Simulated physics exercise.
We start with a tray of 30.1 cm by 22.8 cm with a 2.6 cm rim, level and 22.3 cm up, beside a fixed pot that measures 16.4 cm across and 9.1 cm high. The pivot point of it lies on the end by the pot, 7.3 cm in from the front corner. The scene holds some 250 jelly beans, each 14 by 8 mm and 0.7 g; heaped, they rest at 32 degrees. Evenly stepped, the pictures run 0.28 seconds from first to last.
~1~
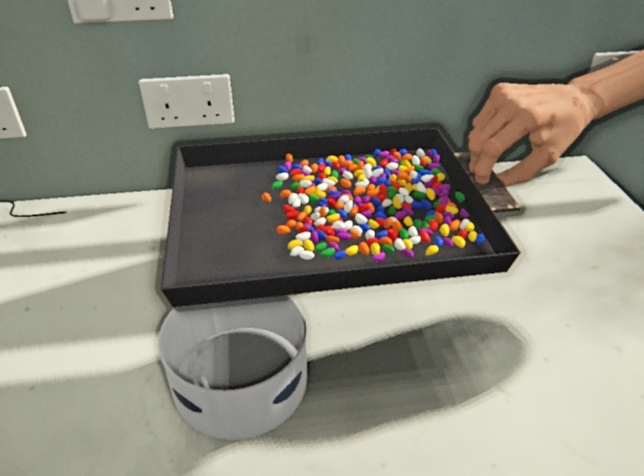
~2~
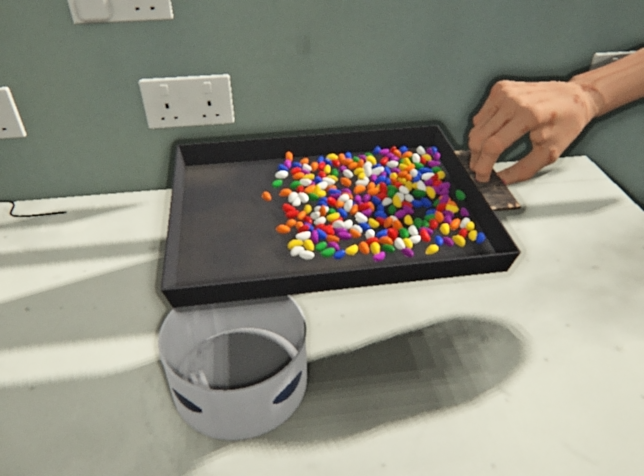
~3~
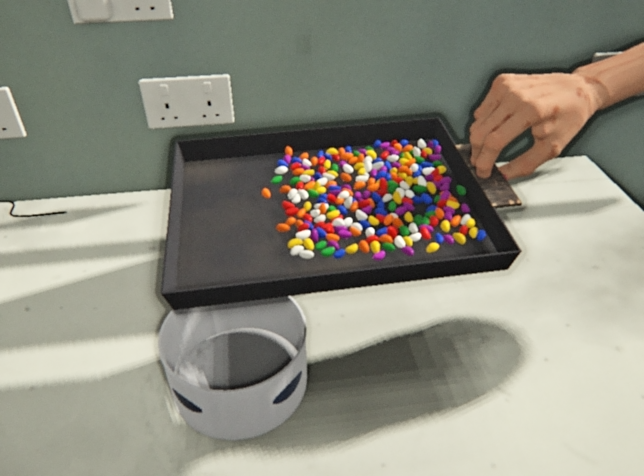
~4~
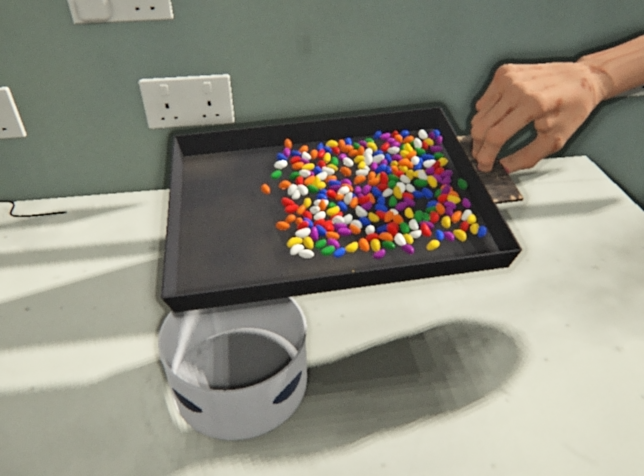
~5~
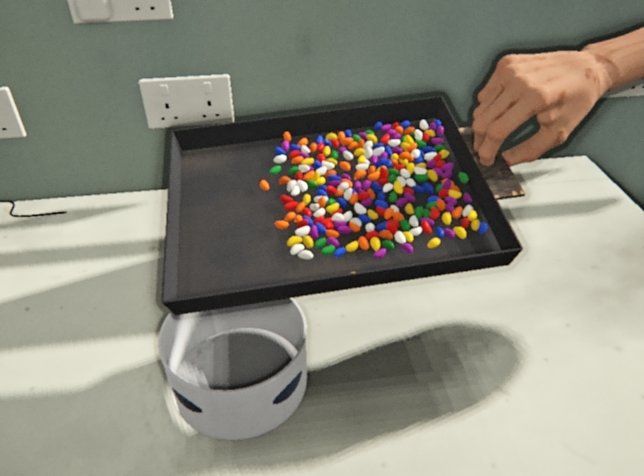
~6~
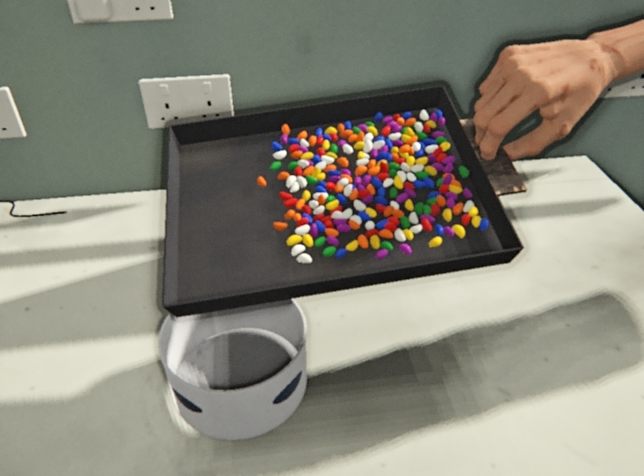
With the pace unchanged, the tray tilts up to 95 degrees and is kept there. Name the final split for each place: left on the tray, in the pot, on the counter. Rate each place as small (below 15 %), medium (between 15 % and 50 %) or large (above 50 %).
Left on the tray - small; pot - medium; counter - large.
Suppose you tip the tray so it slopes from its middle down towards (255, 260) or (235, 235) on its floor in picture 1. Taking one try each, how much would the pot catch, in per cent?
0 and 0 %.
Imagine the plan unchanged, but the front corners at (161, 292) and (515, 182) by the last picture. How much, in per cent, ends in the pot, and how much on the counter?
You'd end with pot at 0 and counter at 95.
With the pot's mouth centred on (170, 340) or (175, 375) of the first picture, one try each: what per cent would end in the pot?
About 15 and 55 per cent.
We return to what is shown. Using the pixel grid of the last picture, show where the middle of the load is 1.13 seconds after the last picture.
Around (288, 294).
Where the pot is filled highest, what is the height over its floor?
Top level: Approx. 1.0 cm.
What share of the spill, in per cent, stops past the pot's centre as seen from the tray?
Some 50 per cent of the spill lies beyond the centre.
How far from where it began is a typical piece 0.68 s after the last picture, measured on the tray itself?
12 cm.
Then, 0.68 s after the last picture, tilt 51 degrees; the tray holds 100 %, the pot 0 %.
Then, 1.13 s after the last picture, tilt 77 degrees; the tray holds 90 %, the pot 0 %.
Then, 1.65 s after the last picture, tilt 95 degrees; the tray holds 10 %, the pot 15 %.
In the end, tray 0 %, pot 25 %, counter 75 %.
